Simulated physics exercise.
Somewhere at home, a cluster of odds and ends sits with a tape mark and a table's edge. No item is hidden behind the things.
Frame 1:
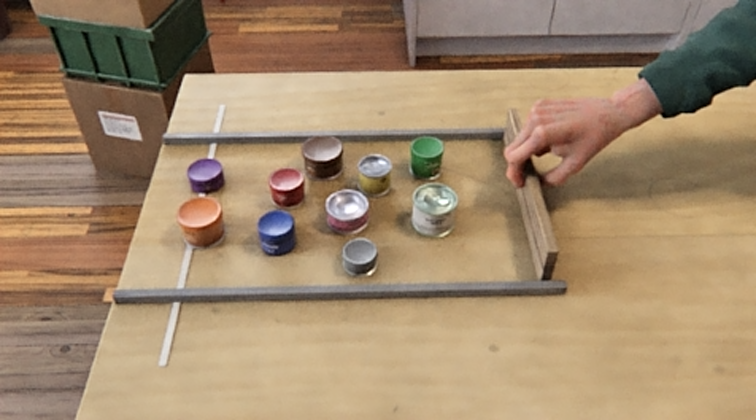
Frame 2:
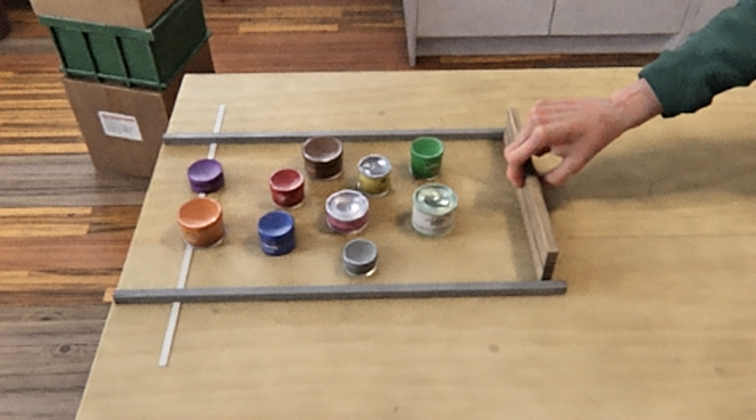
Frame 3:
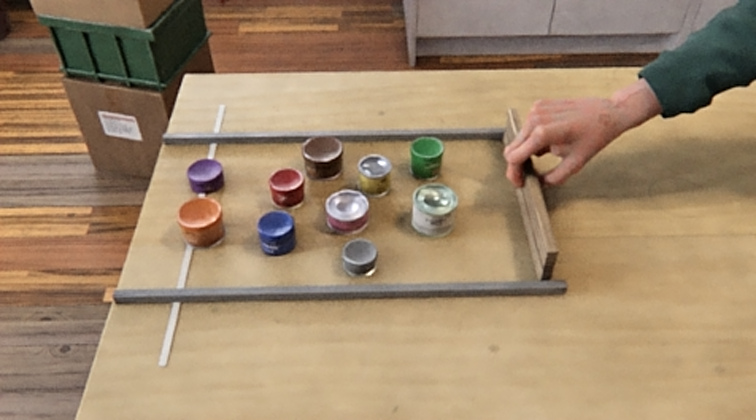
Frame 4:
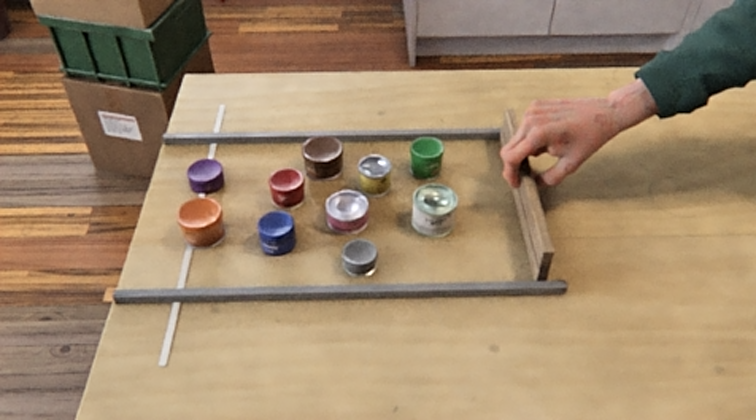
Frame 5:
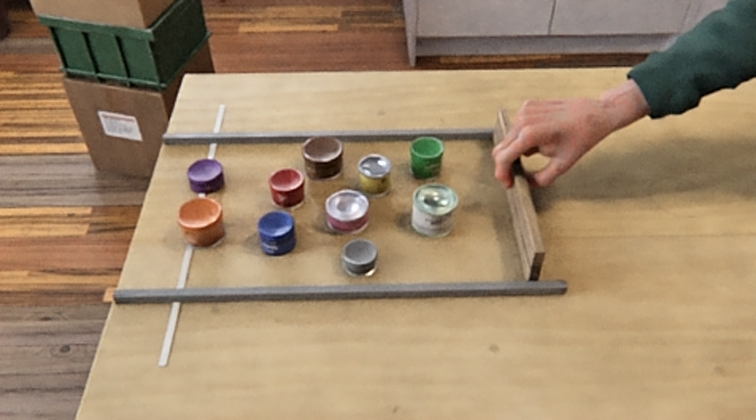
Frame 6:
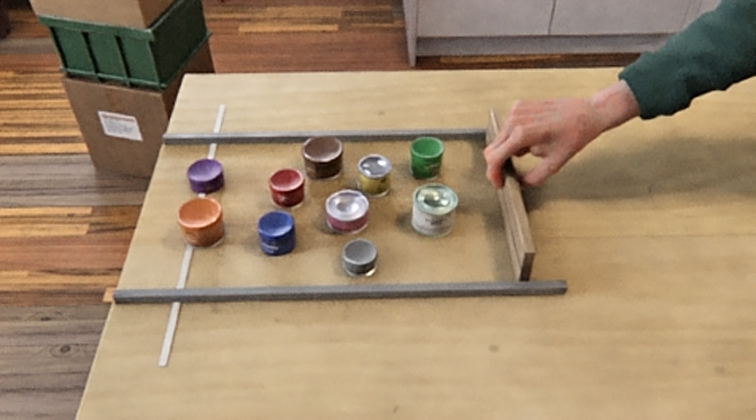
A hand in a dark green sleeve grips a wooden board on a pale tabletop, seen from above at an angle, with boxes and wooden floor behind. Between two grey rails sit small pots, purple, orange and blue at left near a white tape strip, red, brown, pink, yellow and grey mid-table, green ones at right. The hand holds nearly still, then slides the board slightly left; the pots and camera stay still.
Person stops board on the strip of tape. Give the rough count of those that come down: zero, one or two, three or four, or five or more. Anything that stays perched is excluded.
Looks like the tally of pieces that topple off is one or two there.
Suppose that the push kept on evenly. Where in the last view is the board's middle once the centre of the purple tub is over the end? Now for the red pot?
At (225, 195) for the purple tub; at (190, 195) for the red pot.
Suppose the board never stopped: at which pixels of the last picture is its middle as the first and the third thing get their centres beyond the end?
About (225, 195) and about (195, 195).
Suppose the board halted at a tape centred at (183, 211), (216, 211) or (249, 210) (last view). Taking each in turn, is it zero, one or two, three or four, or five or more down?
So, going place by place, I'd say at least five; either one or two; no fall at all.
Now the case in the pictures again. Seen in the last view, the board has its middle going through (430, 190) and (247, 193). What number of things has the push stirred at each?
The number moved is 2 and then 10.
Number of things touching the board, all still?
That comes to 5.
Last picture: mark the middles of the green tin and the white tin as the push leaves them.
Answer: First (189, 159), after that (172, 210).
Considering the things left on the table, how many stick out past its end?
Things overhanging at the end: 4.
Soon after, none off yet; purple tub at rest near (206, 176); orange tin at rest near (202, 224); blue tub at rest near (277, 234).
In the end, the number that fall off is one or two; gone, purple tub.
